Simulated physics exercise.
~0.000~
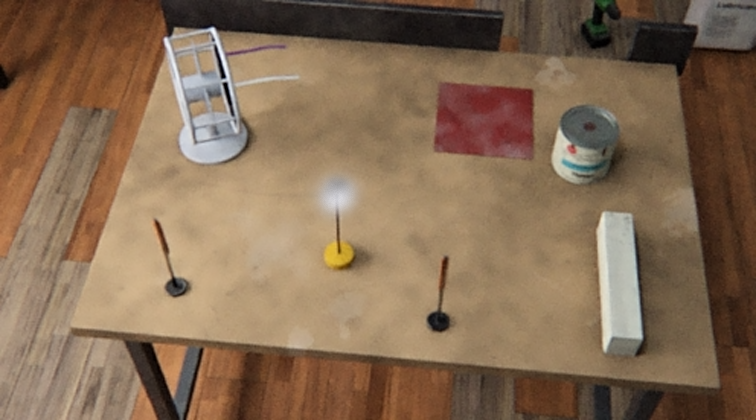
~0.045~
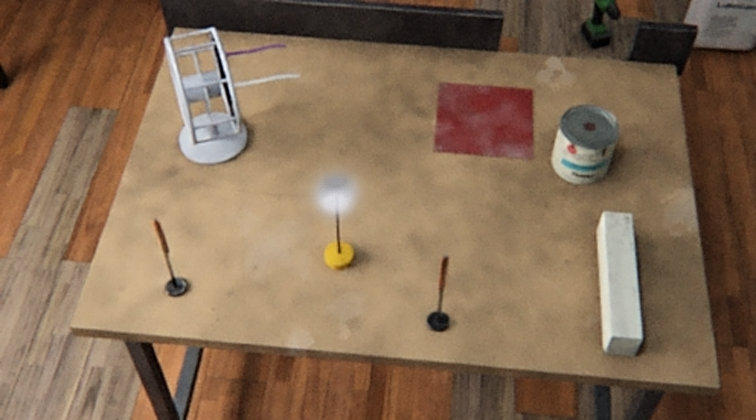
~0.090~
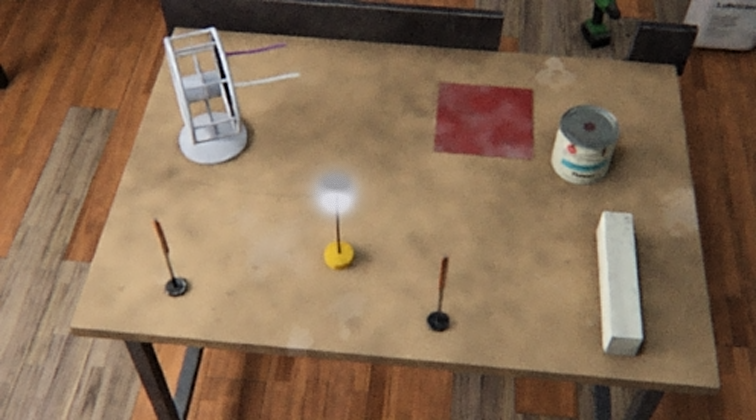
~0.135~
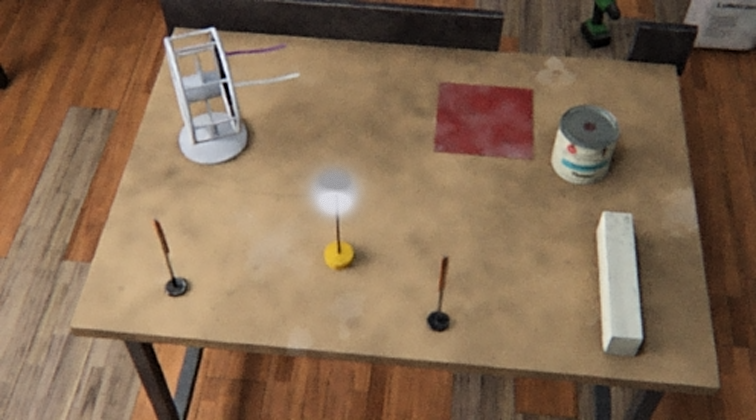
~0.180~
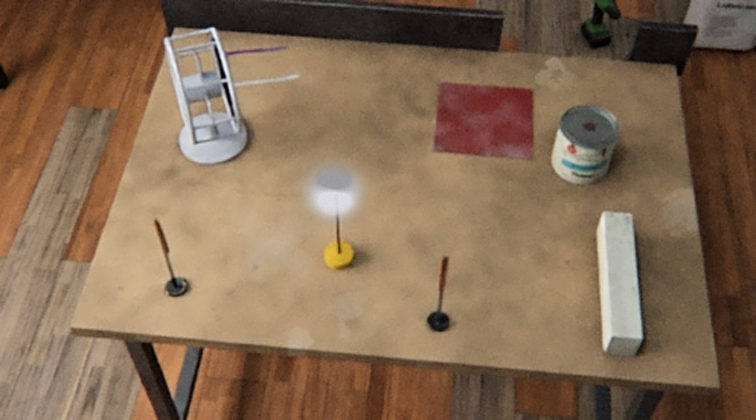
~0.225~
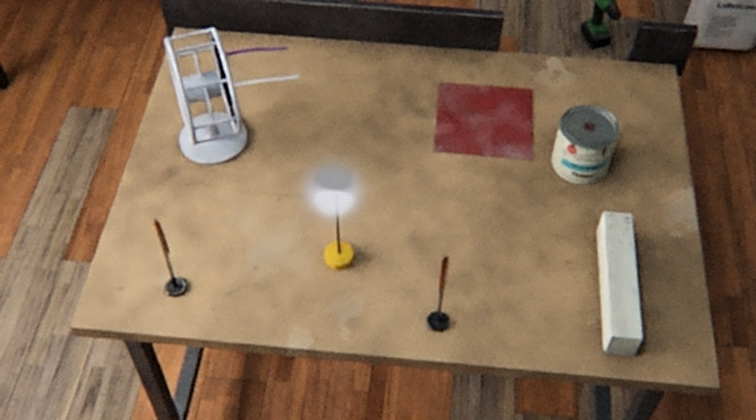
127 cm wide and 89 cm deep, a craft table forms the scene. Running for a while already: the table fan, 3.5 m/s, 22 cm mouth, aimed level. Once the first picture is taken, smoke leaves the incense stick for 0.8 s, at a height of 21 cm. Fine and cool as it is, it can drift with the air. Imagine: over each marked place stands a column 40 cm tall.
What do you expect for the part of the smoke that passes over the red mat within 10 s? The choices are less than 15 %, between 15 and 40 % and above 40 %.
More than 40 %.
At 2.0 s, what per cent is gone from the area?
My guess is close to 1 %.
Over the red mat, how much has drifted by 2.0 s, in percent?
The share is about 25 percent.
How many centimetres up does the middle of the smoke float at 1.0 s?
About 18 cm.
By 1.0 s, 0 % is gone from the area; 0 % has passed over the red mat, and the middle of the rest is near (316, 176).
By 2.0 s, 1 % is gone from the area; 25 % has passed over the red mat, and the middle of the rest is near (314, 121).
By 4.0 s, 95 % is gone from the area; 89 % has passed over the red mat.
By 10.0 s, 99 % is gone from the area; 89 % has passed over the red mat.
